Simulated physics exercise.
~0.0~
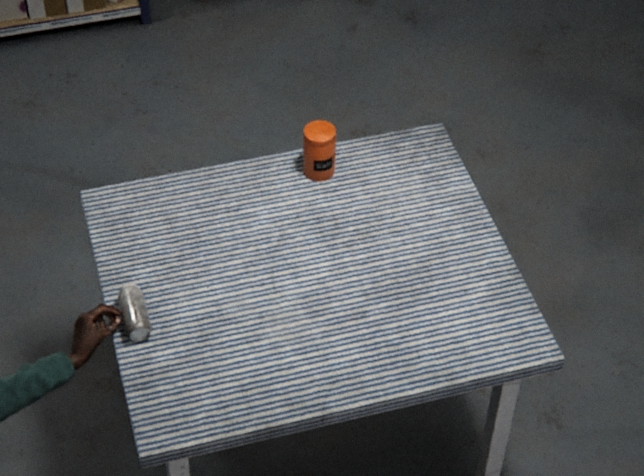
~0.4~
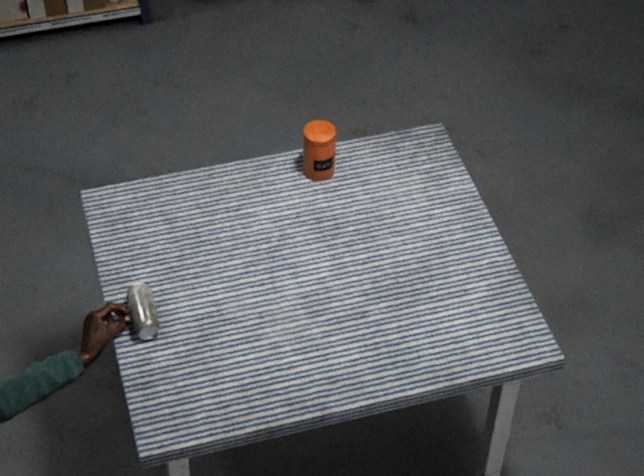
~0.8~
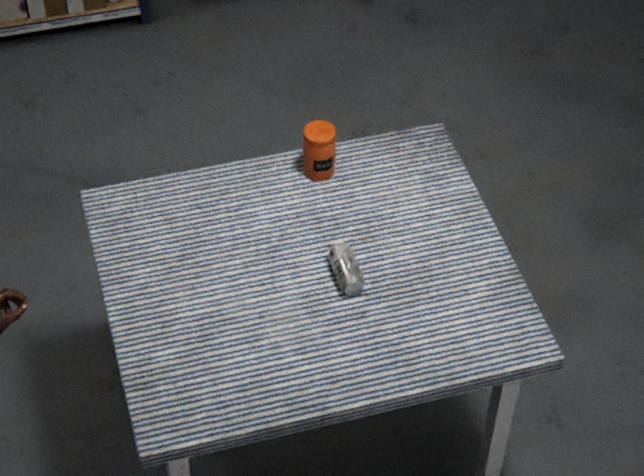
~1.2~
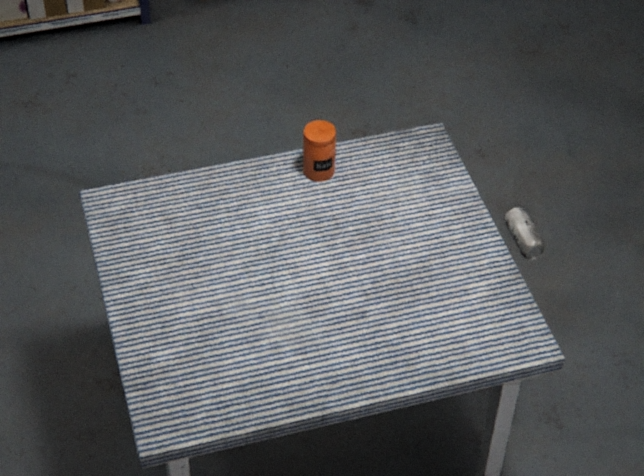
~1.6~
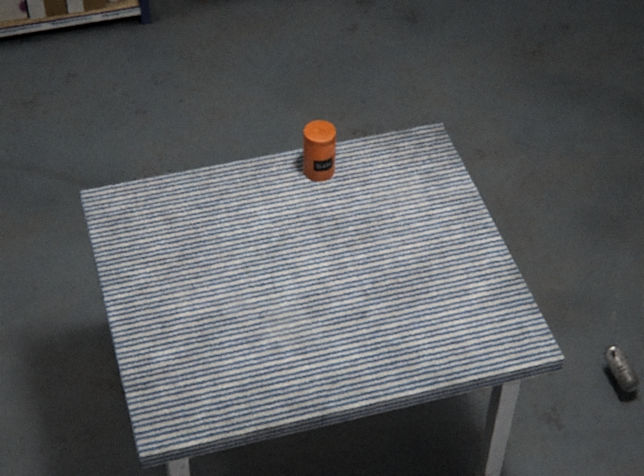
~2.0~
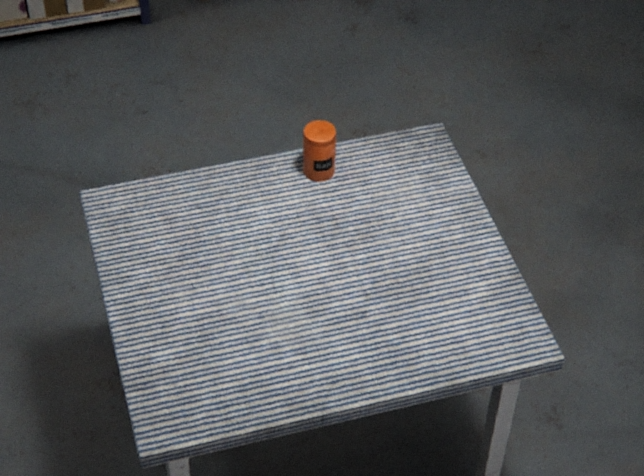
A white can lying on its side was pushed by a hand from the left edge of a striped table, travelled right past an orange jar that stayed put, then went off the right edge, dropped toward the floor and disappeared from view.
